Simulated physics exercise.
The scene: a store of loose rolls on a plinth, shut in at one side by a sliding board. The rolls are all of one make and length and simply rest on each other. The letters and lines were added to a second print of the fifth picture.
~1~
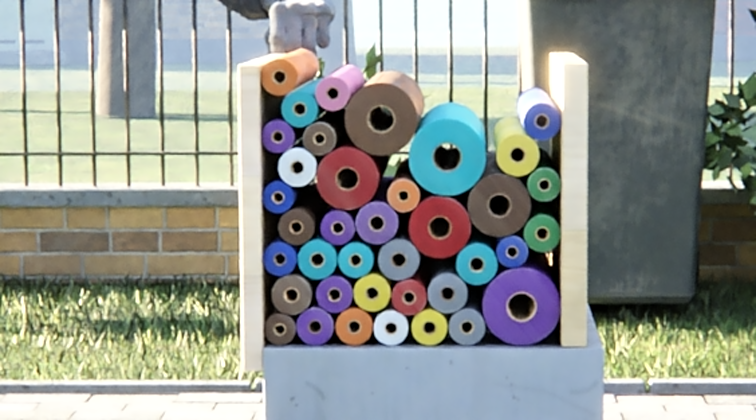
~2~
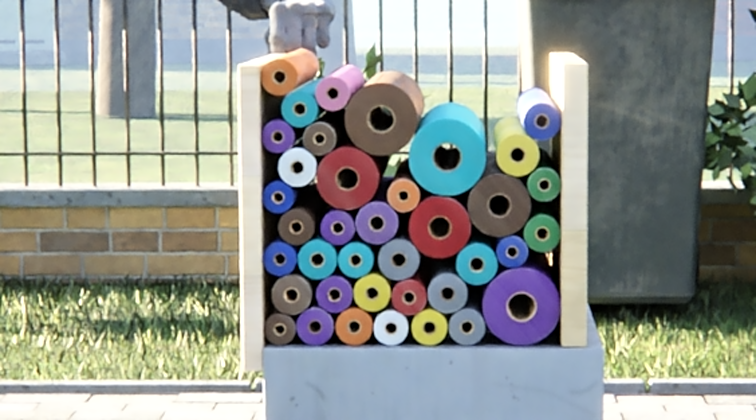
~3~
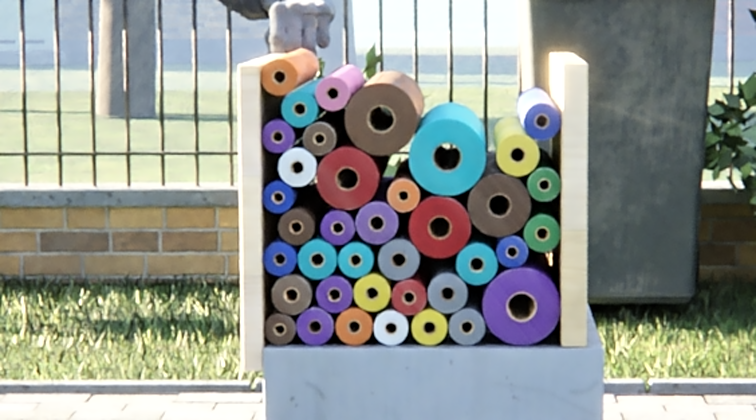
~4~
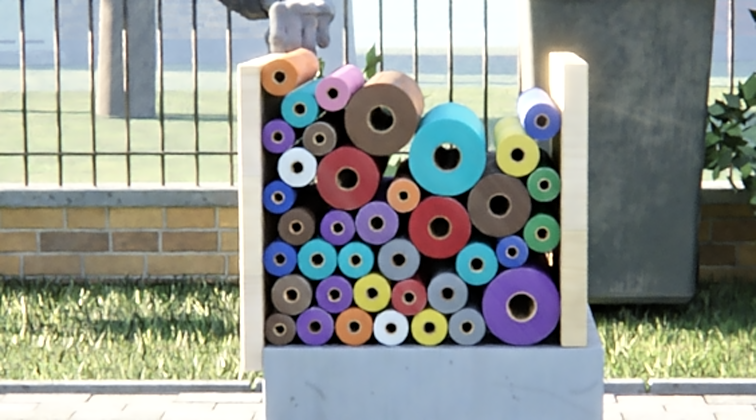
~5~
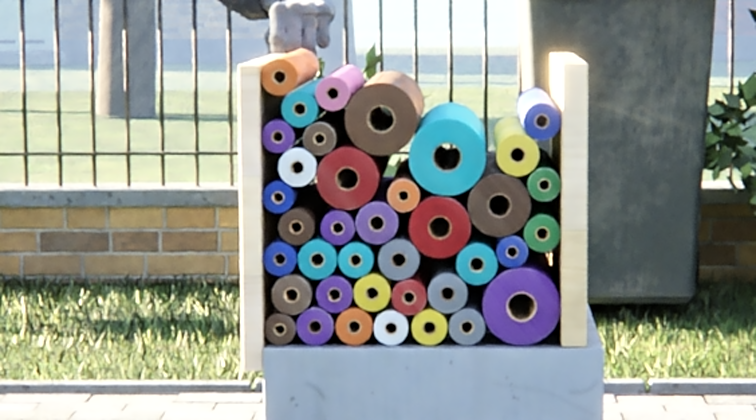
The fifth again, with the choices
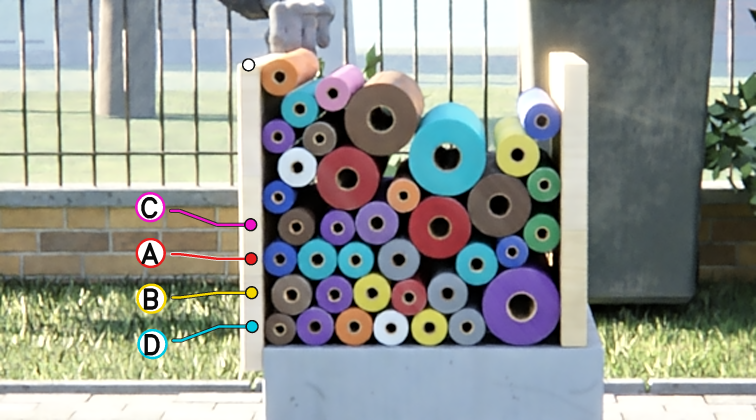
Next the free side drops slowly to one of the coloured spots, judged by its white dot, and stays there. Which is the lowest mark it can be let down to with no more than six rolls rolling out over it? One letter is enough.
C is the limit.
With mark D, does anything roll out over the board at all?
Yes.
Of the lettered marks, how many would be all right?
One of the four.
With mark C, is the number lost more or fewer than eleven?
It loses fewer than eleven.
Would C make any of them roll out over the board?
Yes.
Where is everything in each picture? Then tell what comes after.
In the first picture, a purple roll (377, 223); a green roll (543, 233); a brown roll (381, 119).
In the second picture, a brown roll (381, 119); a pink roll (333, 93).
In the third picture, side board (270, 199).
In the fourth picture, a grey roll (467, 327); a yellow roll (372, 293).
In the fifth picture, a grey roll (399, 260); a purple roll (377, 223); a green roll (543, 233).
On the copy, A at (252, 259); B at (252, 293); C at (251, 225); D at (253, 327); the white dot at (249, 65).
On C. First, top of the board (261, 137).
Then, top of the board (262, 220).
Finally, top of the board (262, 224), six out over the board.
By contrast, A more than six out over the board; B more than six out over the board; D more than six out over the board.
